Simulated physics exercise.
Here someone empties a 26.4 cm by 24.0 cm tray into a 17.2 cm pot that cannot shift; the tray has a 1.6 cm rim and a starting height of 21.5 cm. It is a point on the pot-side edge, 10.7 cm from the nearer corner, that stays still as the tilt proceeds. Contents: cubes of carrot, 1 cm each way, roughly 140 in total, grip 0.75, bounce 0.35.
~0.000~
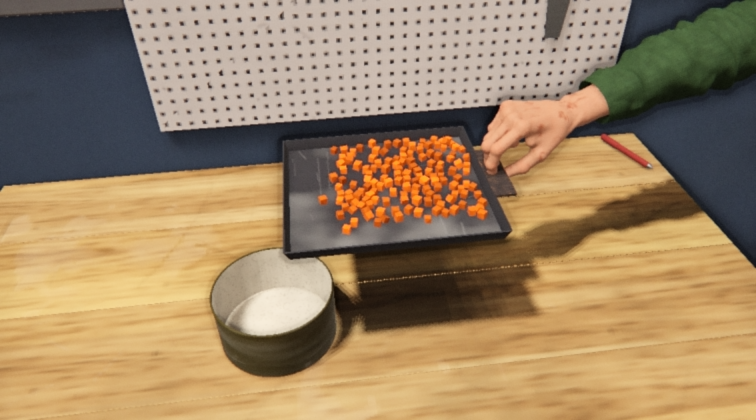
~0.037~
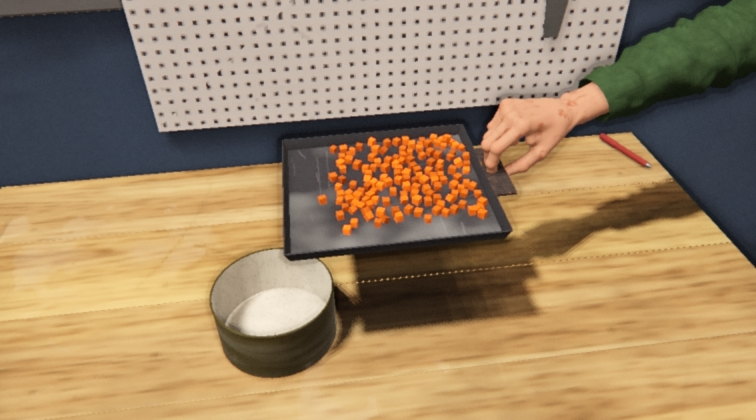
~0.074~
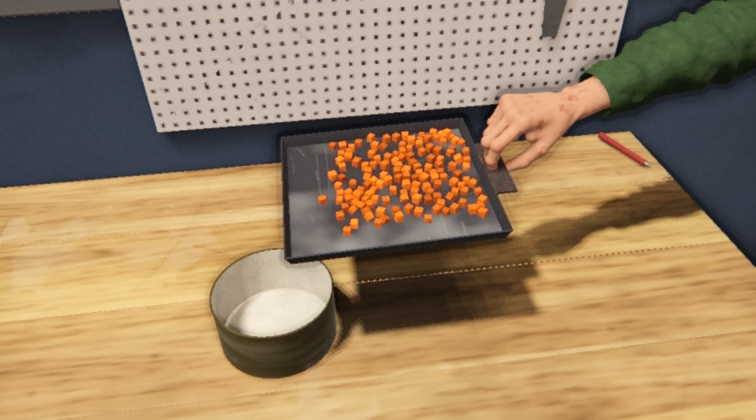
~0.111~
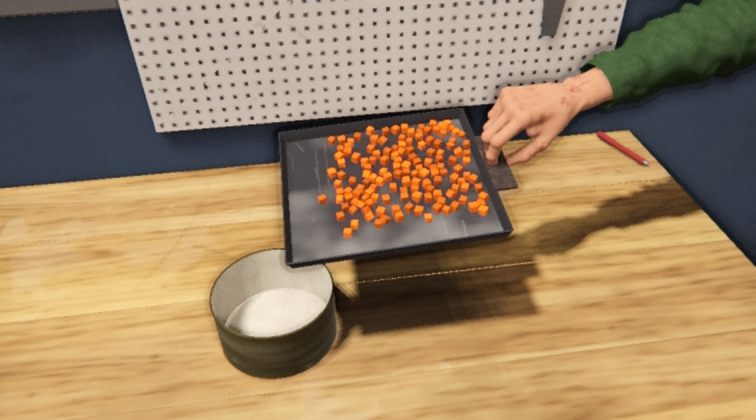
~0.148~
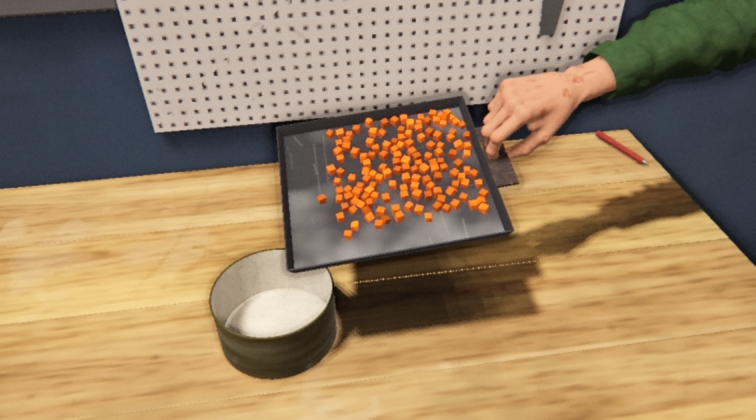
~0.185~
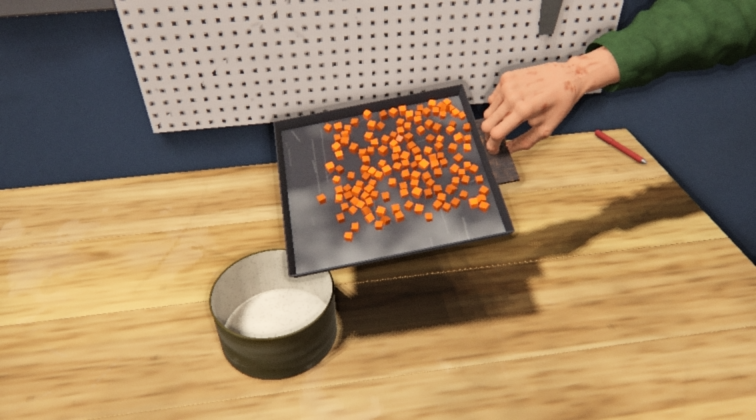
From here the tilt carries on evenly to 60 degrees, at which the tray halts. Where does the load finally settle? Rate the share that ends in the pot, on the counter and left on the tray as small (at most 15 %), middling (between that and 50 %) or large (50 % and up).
Pot - small, counter - large, left on the tray - middling.
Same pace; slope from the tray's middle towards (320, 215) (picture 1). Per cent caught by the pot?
That would be close to 35 per cent.
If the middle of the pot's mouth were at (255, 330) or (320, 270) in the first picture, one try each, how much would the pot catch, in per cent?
The shares would be near 25 and 0 per cent respectively.
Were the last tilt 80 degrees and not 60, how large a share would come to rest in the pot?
Share in the pot: Around 25 %.
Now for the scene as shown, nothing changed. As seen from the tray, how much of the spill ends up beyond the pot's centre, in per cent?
Share past the middle: Roughly 20 percent.
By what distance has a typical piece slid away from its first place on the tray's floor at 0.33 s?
Around 0 centimetres.
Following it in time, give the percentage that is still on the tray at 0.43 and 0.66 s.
Roughly 100 then 70.
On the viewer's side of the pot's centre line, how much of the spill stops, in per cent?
Some 100 per cent.
After 0.33 s, tilt 41 degrees; the tray holds 100 %, the pot 0 %.
After 0.43 s, tilt 55 degrees; the tray holds 100 %, the pot 0 %.
Then, at 0.66 s, tilt 60 degrees; the tray holds 70 %, the pot 0 %.
By 2.2 s all is still; pot 10 %, counter 60 %, tray 30 %.
